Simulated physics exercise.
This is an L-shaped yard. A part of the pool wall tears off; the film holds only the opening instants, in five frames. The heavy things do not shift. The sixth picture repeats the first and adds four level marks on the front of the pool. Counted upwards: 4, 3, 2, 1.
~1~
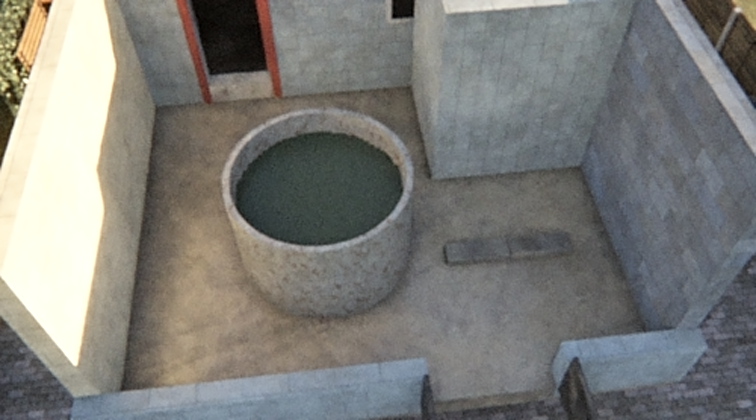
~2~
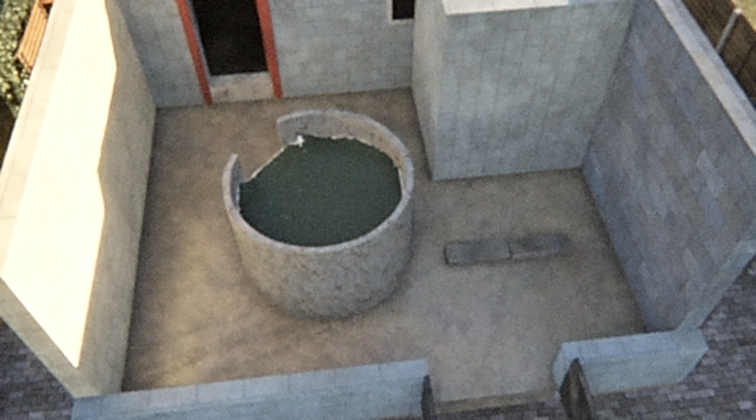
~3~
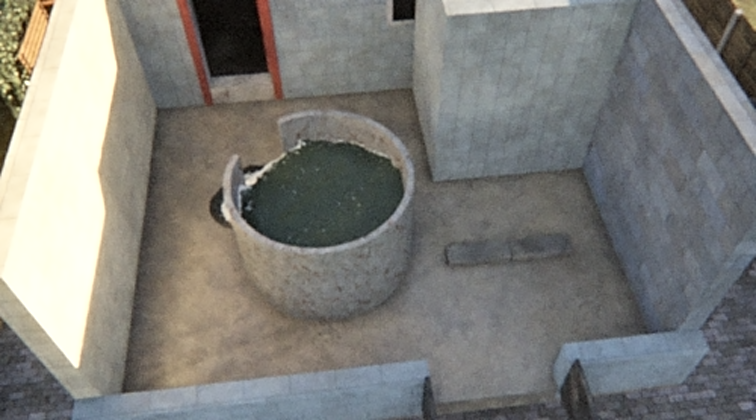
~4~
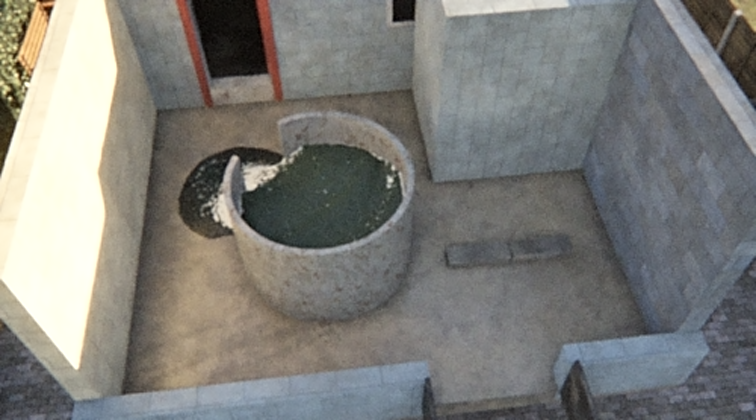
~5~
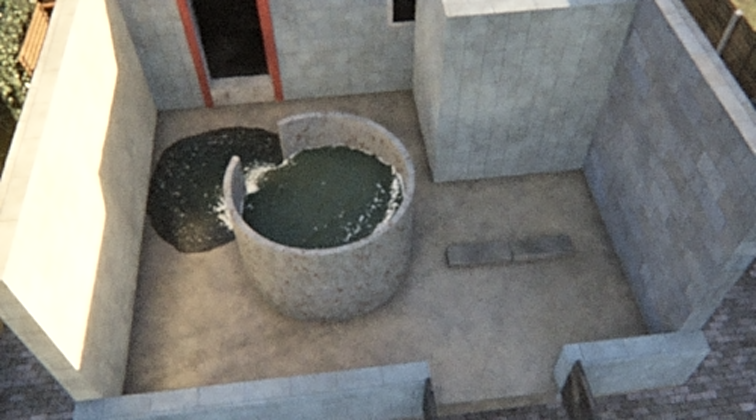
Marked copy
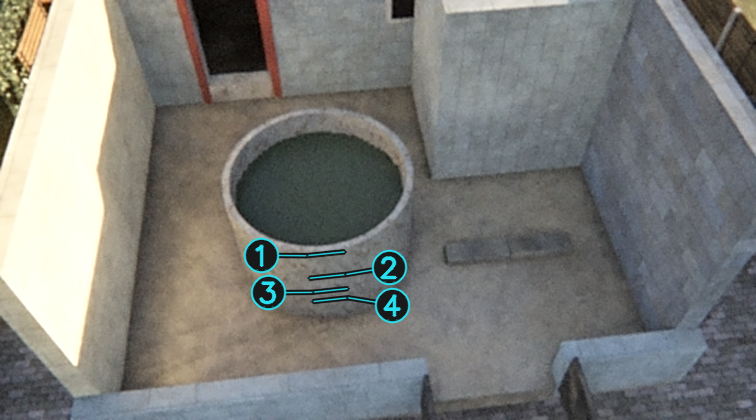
A round stone pool full of dark green water stands in a walled, L-shaped yard of pale block, seen from high above by a still camera. A red-framed doorway is in the back wall, a low grey slab lies on the brown ground at right, and a gap opens in the front wall. The pool's back-left rim gives way, and water pours out foaming, spreading a dark puddle leftward.
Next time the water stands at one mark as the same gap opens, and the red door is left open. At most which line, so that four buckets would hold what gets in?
Level 2 just does it.
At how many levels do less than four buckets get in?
Three of the four.
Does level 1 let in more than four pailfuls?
Yes, that goes wrong.
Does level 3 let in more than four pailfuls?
No.
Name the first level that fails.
That would be 1.
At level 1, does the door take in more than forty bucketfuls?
No.
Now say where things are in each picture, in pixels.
In the first picture, water in the pool at rest, its middle at (320, 192); foot of the red doorway at (244, 99); open gate at (495, 347).
In the second picture, water covers 1 % of the ground, its front hidden from here.
In the third picture, 3 % of the ground under water, visible out to (220, 211).
In the fourth picture, 8 % of the ground under water, visible out to (194, 183).
In the fifth picture, 15 % of the ground under water, visible out to (171, 151).
In cyan, 1 at (325, 253); 2 at (328, 276); 3 at (329, 290); 4 at (330, 299); from the bottom up 4, 3, 2, 1.
With 1, about 14 bucketfuls get in.
With 2, a bucket or two gets in.
With 3, nothing gets over.
With 4, nothing gets over.
